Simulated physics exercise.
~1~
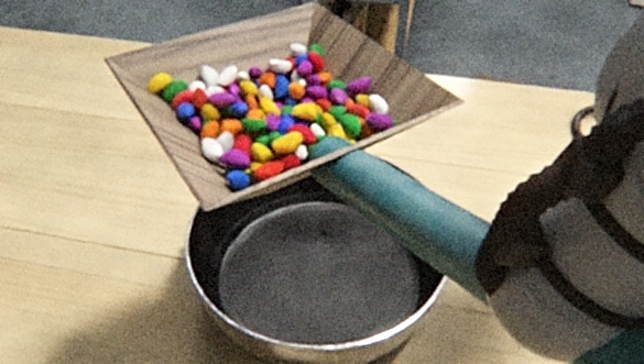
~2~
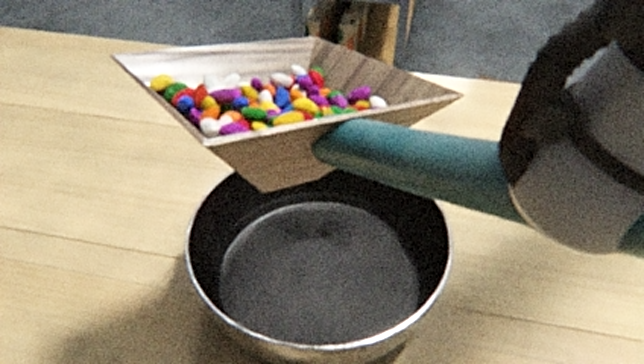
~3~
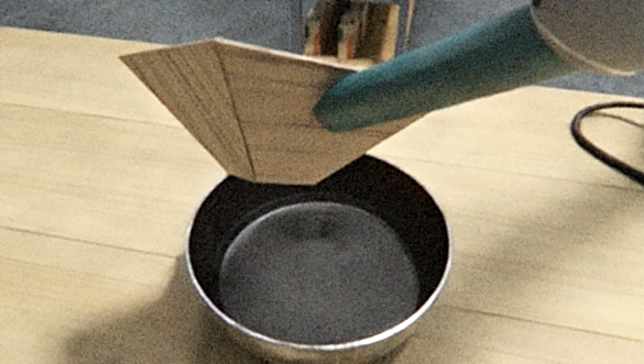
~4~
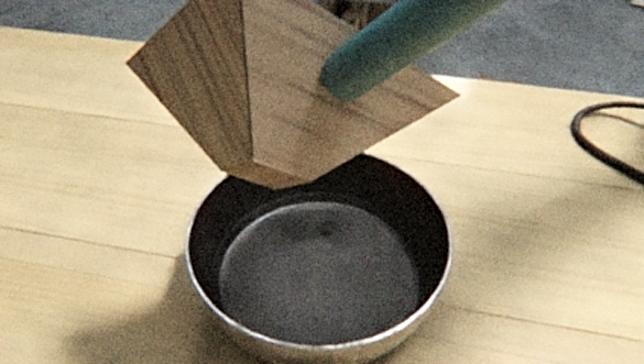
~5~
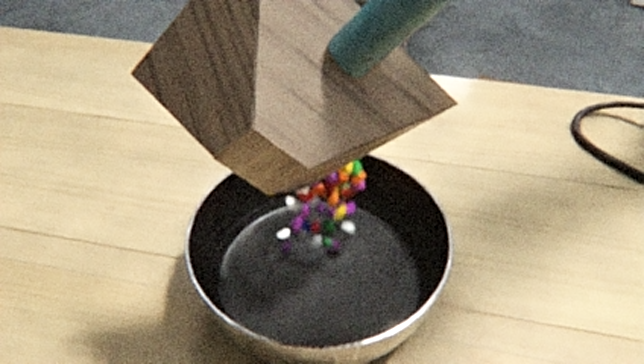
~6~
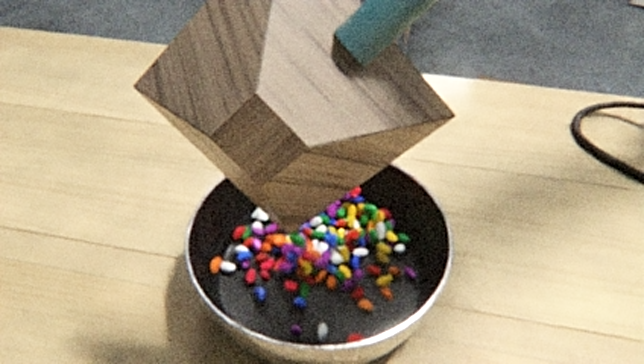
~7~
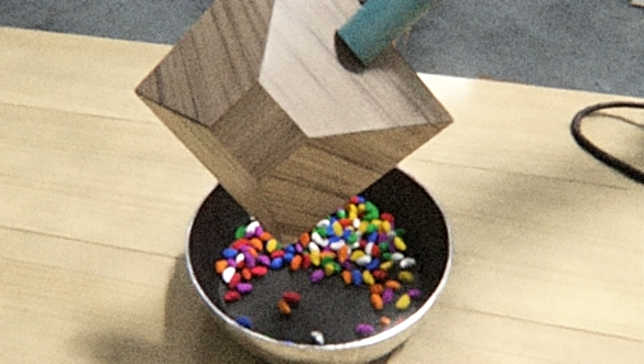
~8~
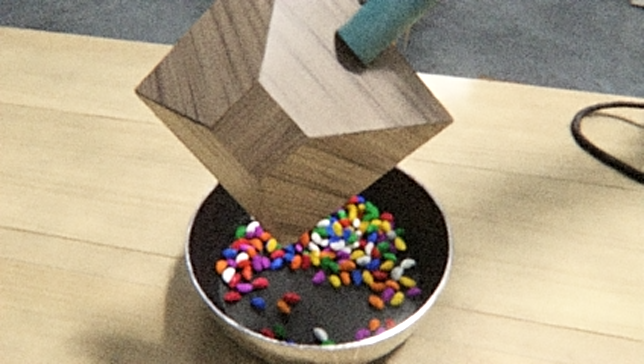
A flared, wood-grained scoop heaped with brightly coloured jelly beans hangs over a dark round pan with a silvery rim, seen from a fixed view slightly above a pale wooden table. A teal handle joins the scoop to a grey and black robotic arm at the right, and a black cable lies behind. The arm tips the scoop forward until its underside hides the beans. As it tilts further, the beans tumble out in a cluster and scatter across the pan. The scoop stops nearly upside down, held still above the beans spread inside.
